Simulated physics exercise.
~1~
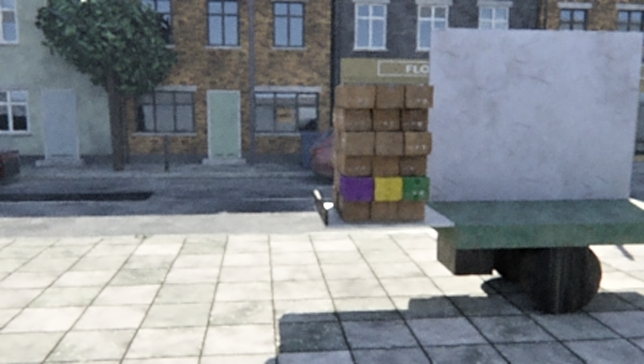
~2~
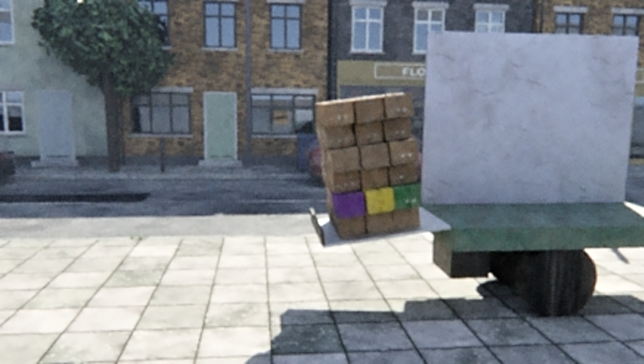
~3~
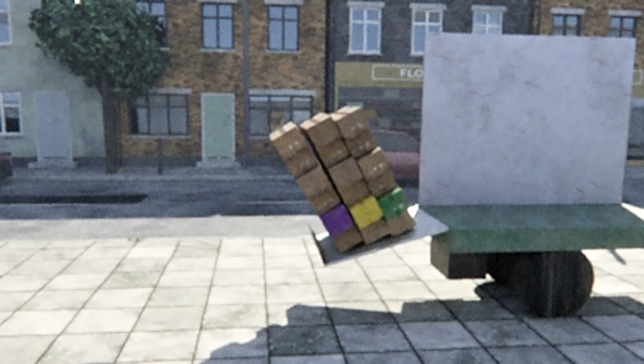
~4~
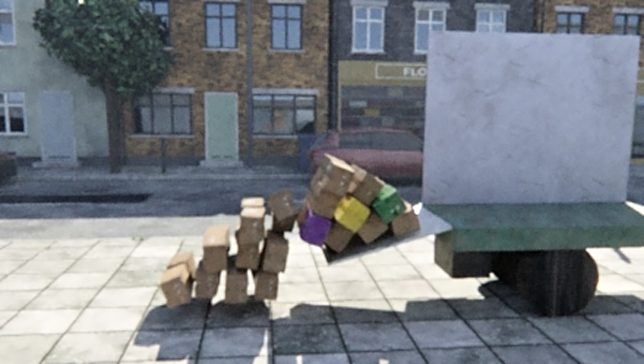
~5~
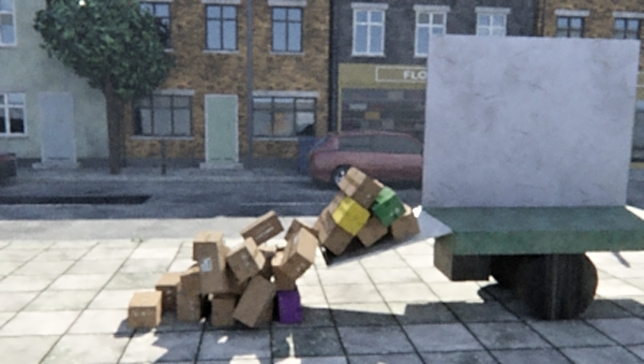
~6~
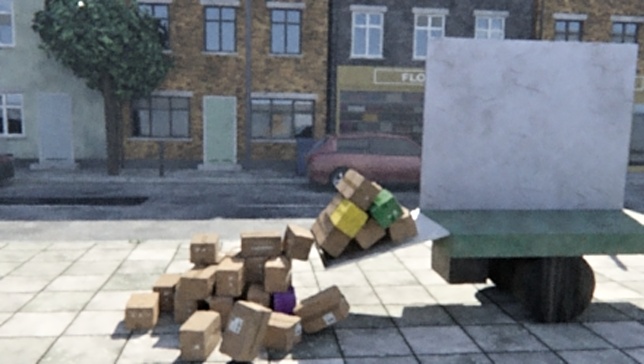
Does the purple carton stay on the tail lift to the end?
No, the purple carton falls off the lowered edge and ends up on the paving among the other spilled boxes.
